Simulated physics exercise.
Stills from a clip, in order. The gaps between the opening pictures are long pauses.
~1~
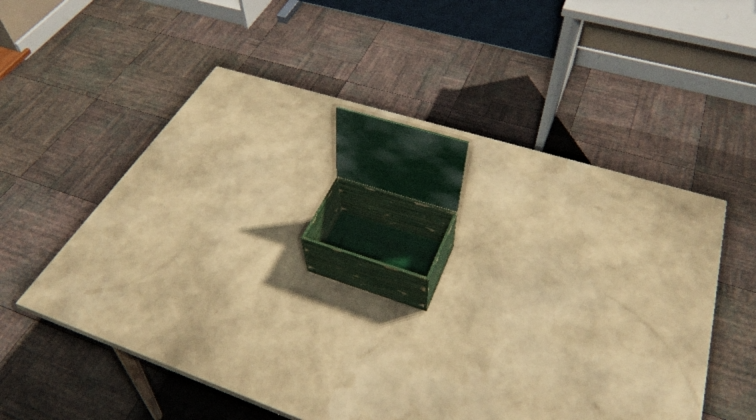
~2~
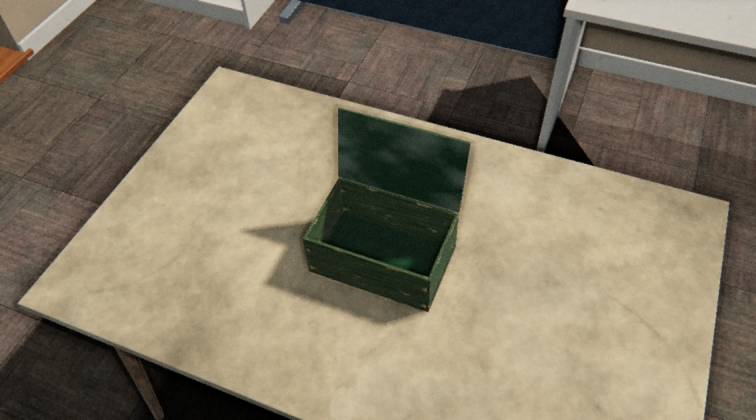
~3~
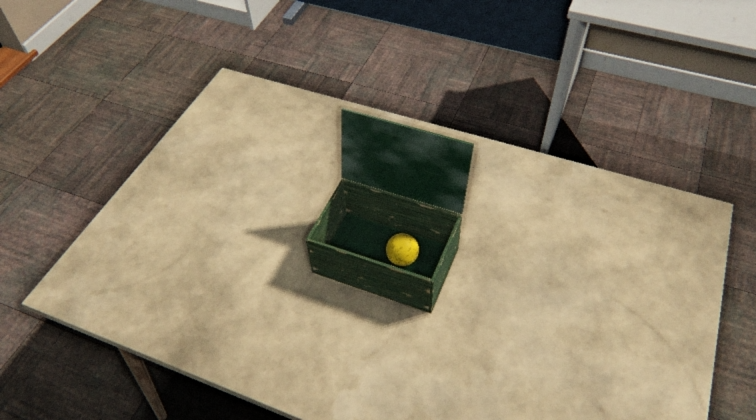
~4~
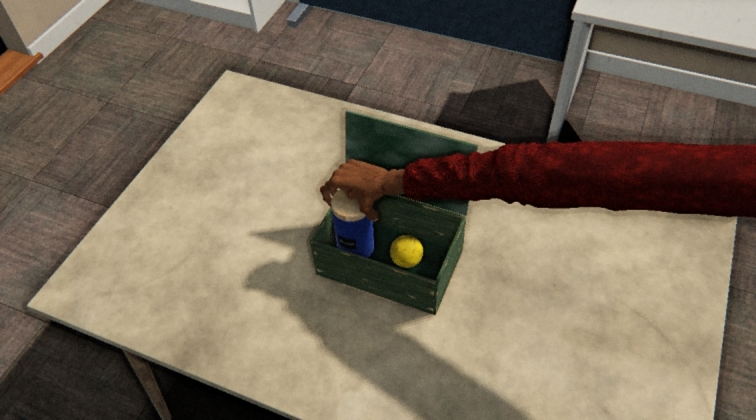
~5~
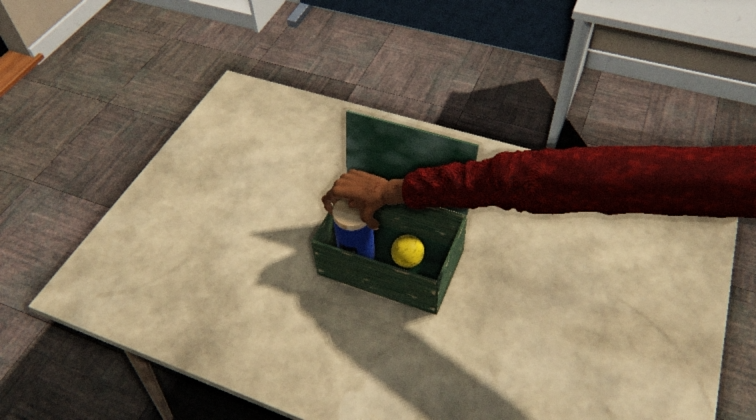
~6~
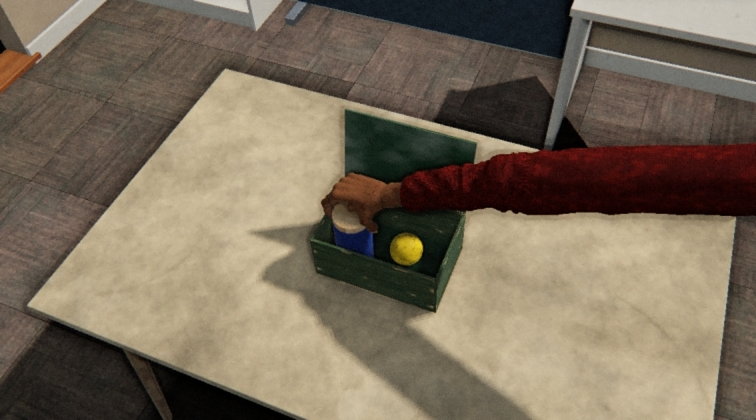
A hand in a red sleeve lowering a blue jar into an open green box beside a yellow ball on a table.
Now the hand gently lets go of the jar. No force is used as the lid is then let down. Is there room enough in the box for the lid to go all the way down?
No: Stuck open.
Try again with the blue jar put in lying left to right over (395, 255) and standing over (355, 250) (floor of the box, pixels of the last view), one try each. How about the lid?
For the first packing it cannot come down, and for the second it cannot come down.
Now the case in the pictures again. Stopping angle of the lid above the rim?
Angle: About 30°.
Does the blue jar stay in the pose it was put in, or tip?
In the end, it keeps its orientation.
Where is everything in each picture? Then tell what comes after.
The last thing is not in view yet, in the first frame.
The last thing is not in view yet, in the second frame.
The last thing is not in view yet; yellow ball (402, 250), in the third frame.
Coming down; blue jar (353, 225); yellow ball (407, 252), in the fourth frame.
Coming down; blue jar (355, 233); yellow ball (408, 251), in the fifth frame.
In place under the hand; blue jar (354, 236); yellow ball (406, 249), in the sixth frame.
Then, 1.30 s past the last view, lid 79° above the rim.
Then, 1.70 s past the last view, lid 47° above the rim.
Then, 3.50 s past the last view, lid 28° above the rim.
Finally, lid 29° above the rim; both still in place. Final places as the last picture's camera would see them, blue jar near (354, 236).
